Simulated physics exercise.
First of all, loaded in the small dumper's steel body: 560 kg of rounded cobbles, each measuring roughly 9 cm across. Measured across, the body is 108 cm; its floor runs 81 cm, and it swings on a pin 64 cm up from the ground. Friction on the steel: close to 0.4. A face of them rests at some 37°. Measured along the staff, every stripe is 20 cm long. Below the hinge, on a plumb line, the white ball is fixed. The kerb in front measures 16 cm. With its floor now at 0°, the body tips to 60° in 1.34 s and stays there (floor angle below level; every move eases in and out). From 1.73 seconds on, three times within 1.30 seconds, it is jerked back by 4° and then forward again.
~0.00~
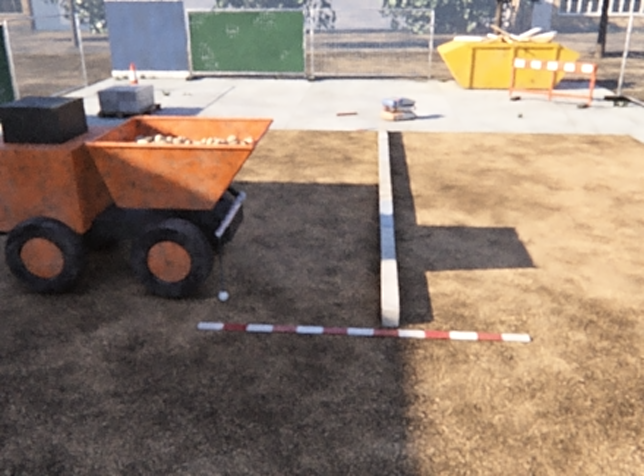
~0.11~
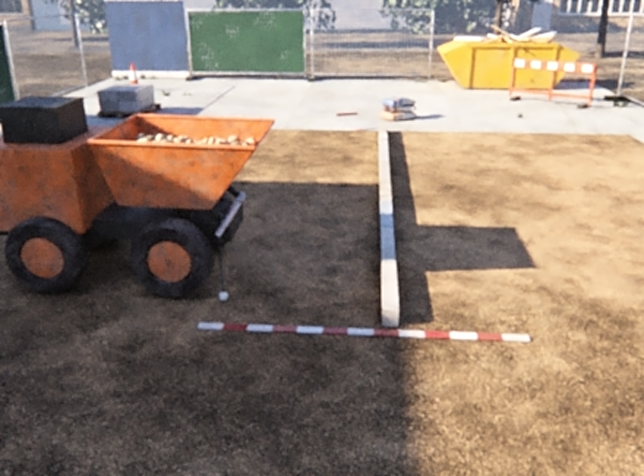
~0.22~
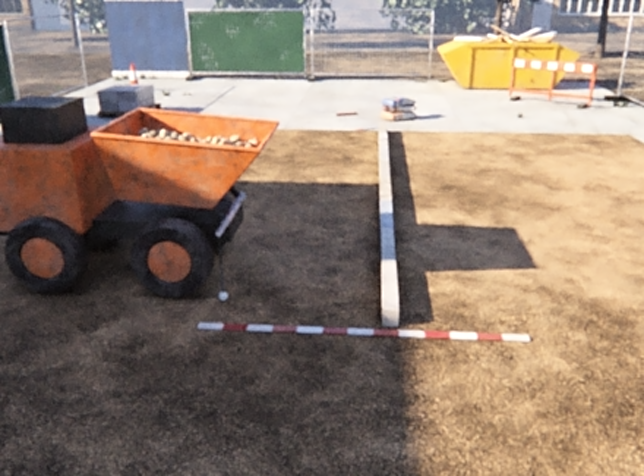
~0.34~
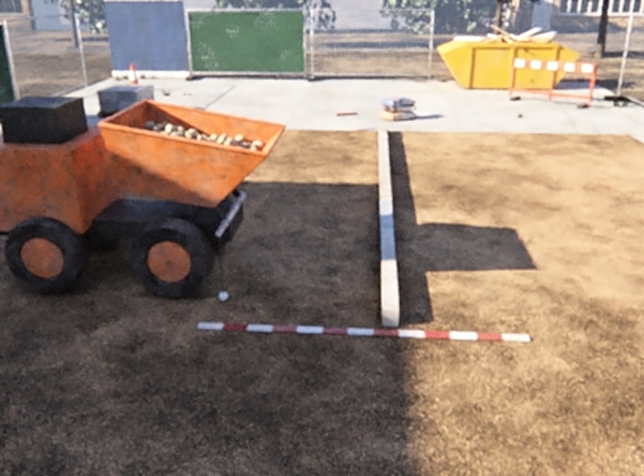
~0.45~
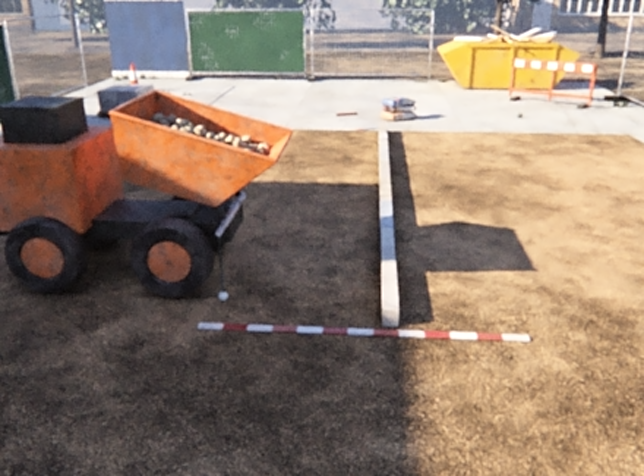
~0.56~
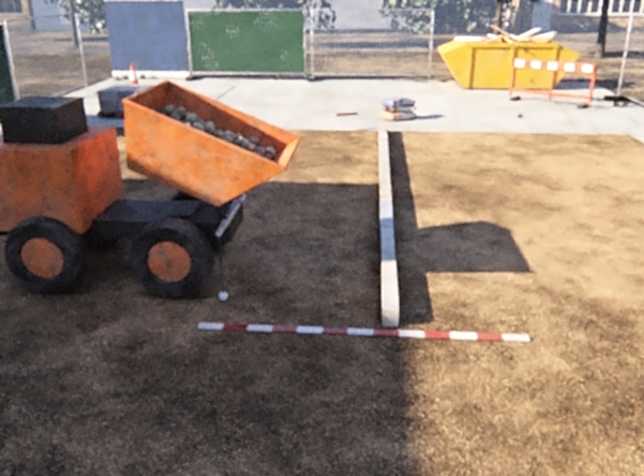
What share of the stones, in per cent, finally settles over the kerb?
0 %.
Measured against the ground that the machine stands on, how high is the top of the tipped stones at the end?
Roughly 32 cm above ground level.
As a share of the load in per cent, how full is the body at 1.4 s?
Estimate: Approx. 100 %.
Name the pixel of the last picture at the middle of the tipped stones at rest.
Somewhere near pixel (346, 268).
After 1.0 s the floor is at 51°; 100 % in the body; the foremost stones are at (289, 190).
After 1.4 s the floor is at 60°; 99 % in the body, 1 % on this side of the kerb; the foremost stones are at (332, 201).
After 3.5 s the floor is at 60°; 52 % in the body, 46 % on this side of the kerb, 2 % over the kerb; the foremost stones are at (458, 271).
After 6.2 s the floor is at 60°; 40 % in the body, 58 % on this side of the kerb, 2 % over the kerb; the foremost stones are at (458, 271).
